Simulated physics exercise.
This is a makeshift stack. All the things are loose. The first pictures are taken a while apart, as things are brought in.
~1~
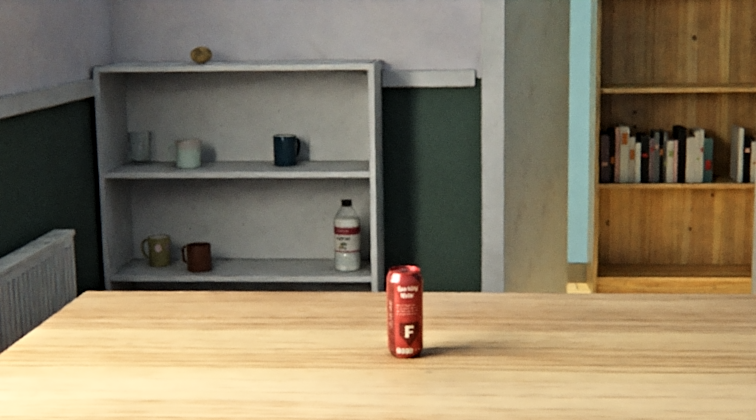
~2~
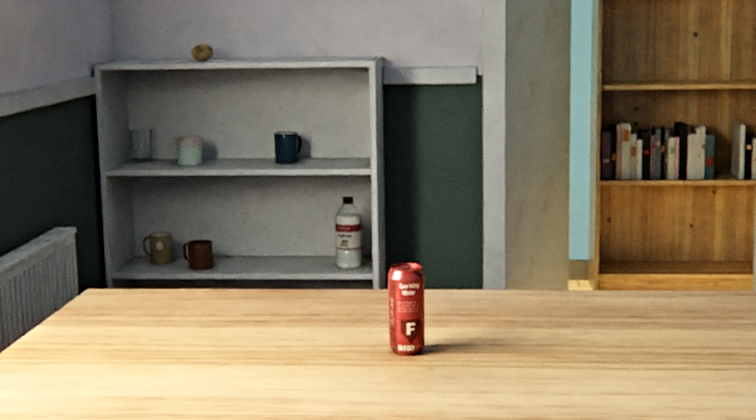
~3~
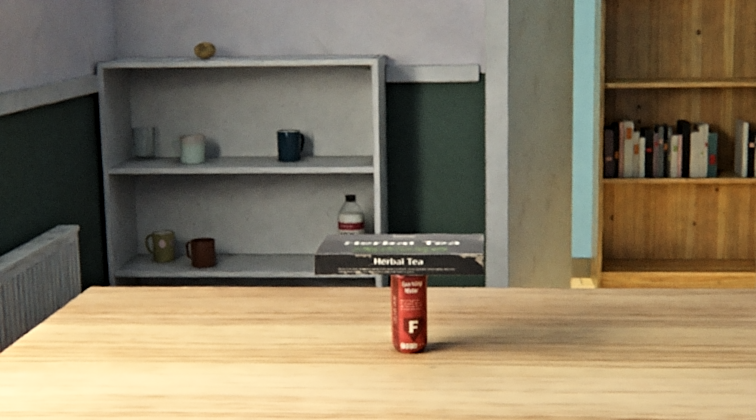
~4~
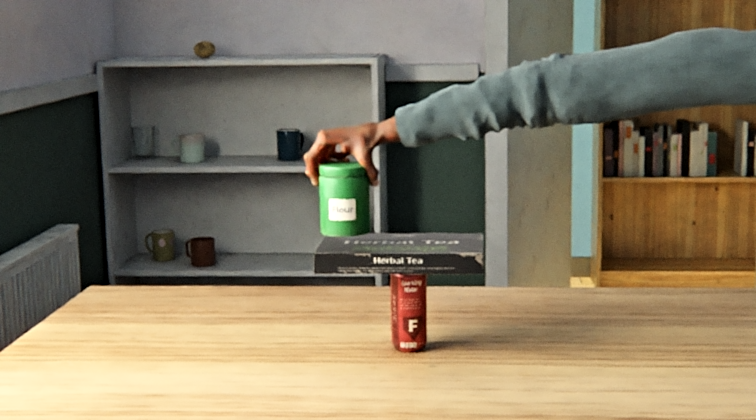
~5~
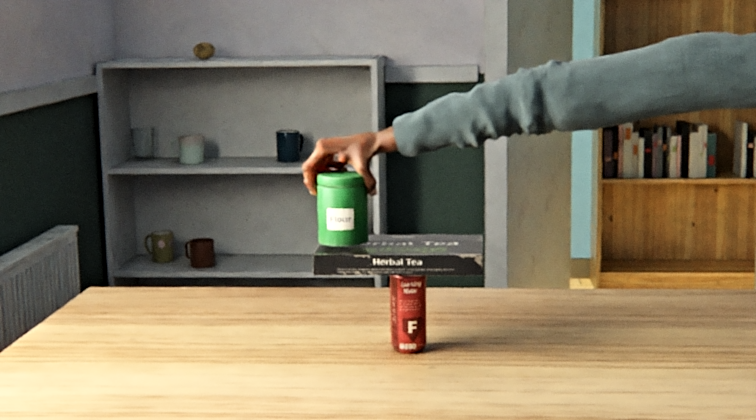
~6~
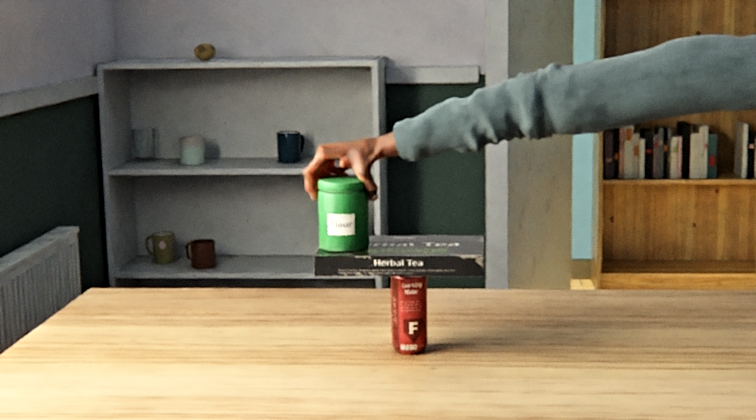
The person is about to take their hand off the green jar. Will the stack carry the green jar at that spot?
Outcome: The stack loses its balance.
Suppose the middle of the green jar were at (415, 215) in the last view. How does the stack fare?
Then it keeps its balance.
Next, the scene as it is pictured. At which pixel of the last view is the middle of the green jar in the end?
At about (282, 334).
Then, 0.40 s past the last view, green jar now fallen; black packet on its side.
Then, 0.60 s past the last view, black packet now fallen.
Finally, fallen, green jar and black packet; red can still in place. Final places as the last picture's camera would see them, green jar near (282, 334). The stack comes apart.
